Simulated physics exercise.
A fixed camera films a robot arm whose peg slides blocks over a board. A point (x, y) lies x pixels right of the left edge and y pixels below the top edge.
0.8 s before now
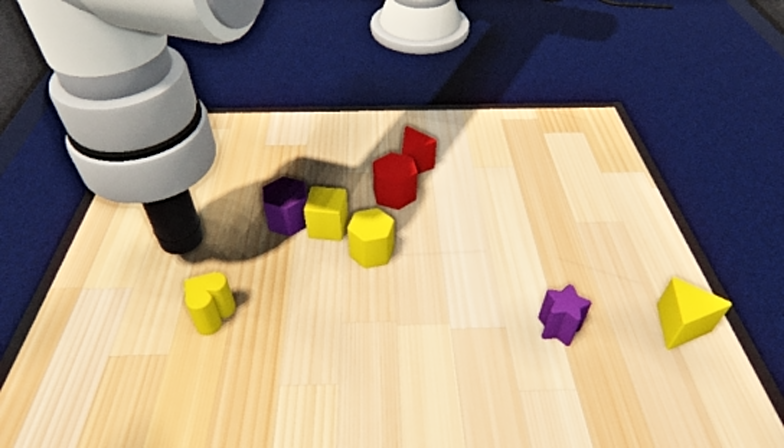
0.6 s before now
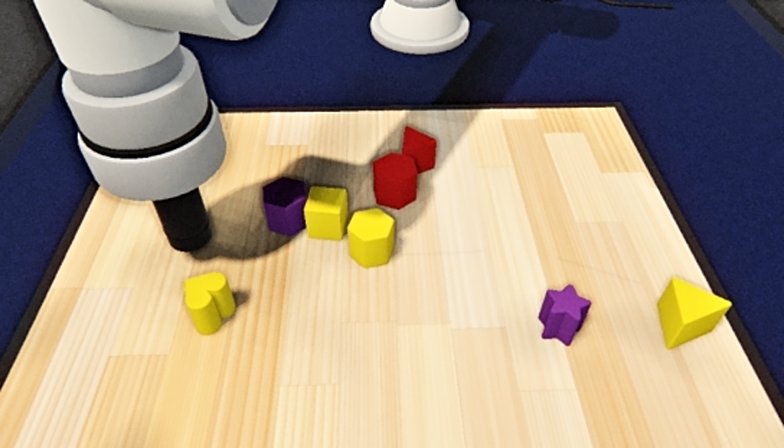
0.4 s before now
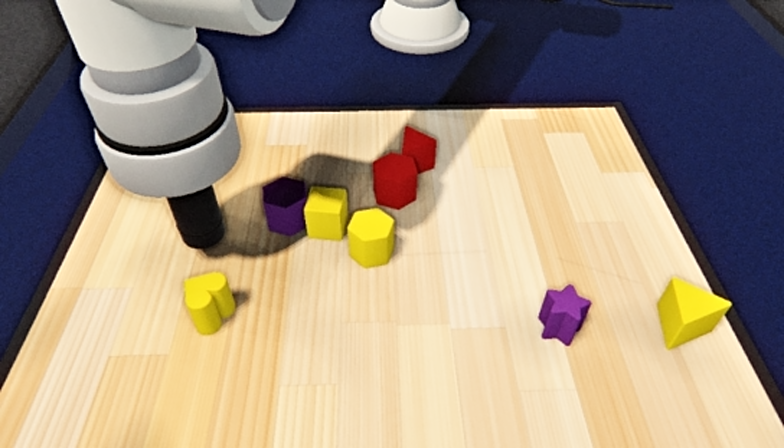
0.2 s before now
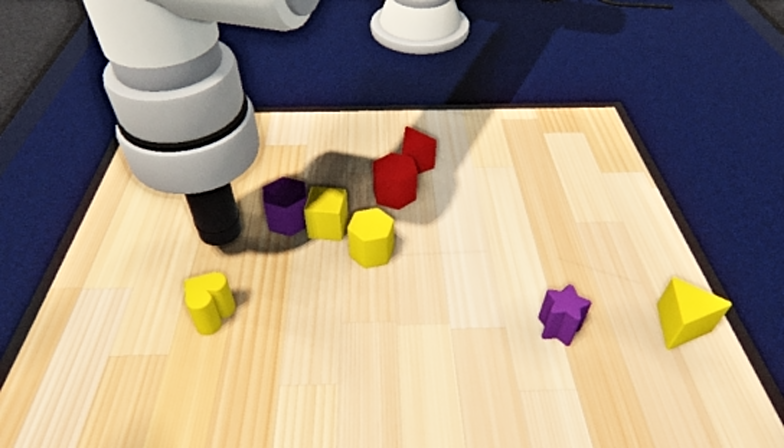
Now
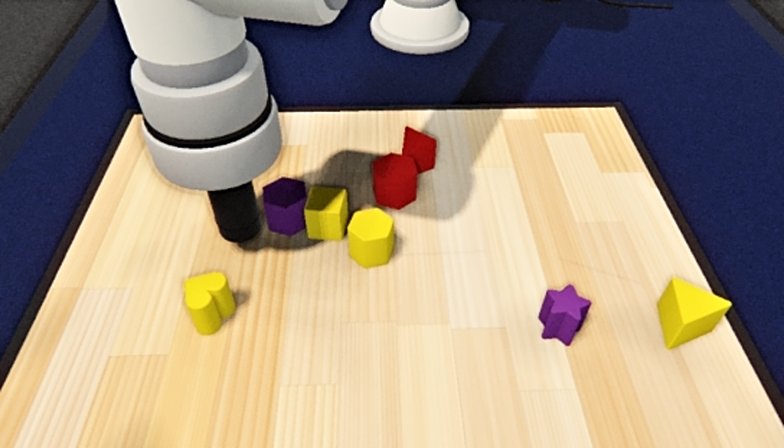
A pale wooden tabletop with a dark border, set against deep blue surroundings, is seen from above at an angle by a still camera. Purple, yellow and red blocks cluster near the upper middle, a yellow heart-shaped block sits left, and a purple star and yellow triangular block lie right. A white robotic arm slides its black peg slightly rightward towards the purple six-sided block, while every block stays still.
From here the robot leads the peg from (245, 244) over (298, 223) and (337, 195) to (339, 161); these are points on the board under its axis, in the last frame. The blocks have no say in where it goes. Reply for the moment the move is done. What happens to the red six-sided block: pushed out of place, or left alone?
It is untouched.
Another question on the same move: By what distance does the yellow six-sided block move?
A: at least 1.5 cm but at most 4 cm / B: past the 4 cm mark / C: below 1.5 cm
That would be C.
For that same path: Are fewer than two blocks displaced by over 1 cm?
I believe not.
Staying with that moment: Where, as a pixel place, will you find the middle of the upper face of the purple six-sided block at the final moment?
Located at (349, 112).
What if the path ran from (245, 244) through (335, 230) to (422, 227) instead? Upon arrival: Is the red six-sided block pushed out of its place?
Yes, I think so.
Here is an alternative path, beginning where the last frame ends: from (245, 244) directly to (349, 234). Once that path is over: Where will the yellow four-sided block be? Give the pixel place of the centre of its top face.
Just about (378, 184).
The first path, step by step. One third of the way, peg at (296, 207); purple six-sided block at (320, 169), turned 30° anticlockwise; yellow four-sided block at (338, 197), turned 30° clockwise.
Two thirds of the way, peg at (336, 179); purple six-sided block at (342, 142), turned 75° anticlockwise; yellow four-sided block at (352, 197), turned 40° clockwise.
At the end, peg at (337, 146); purple six-sided block at (349, 112), turned 55° anticlockwise; yellow four-sided block at (352, 197), turned 40° clockwise; yellow six-sided block still; red six-sided block still.
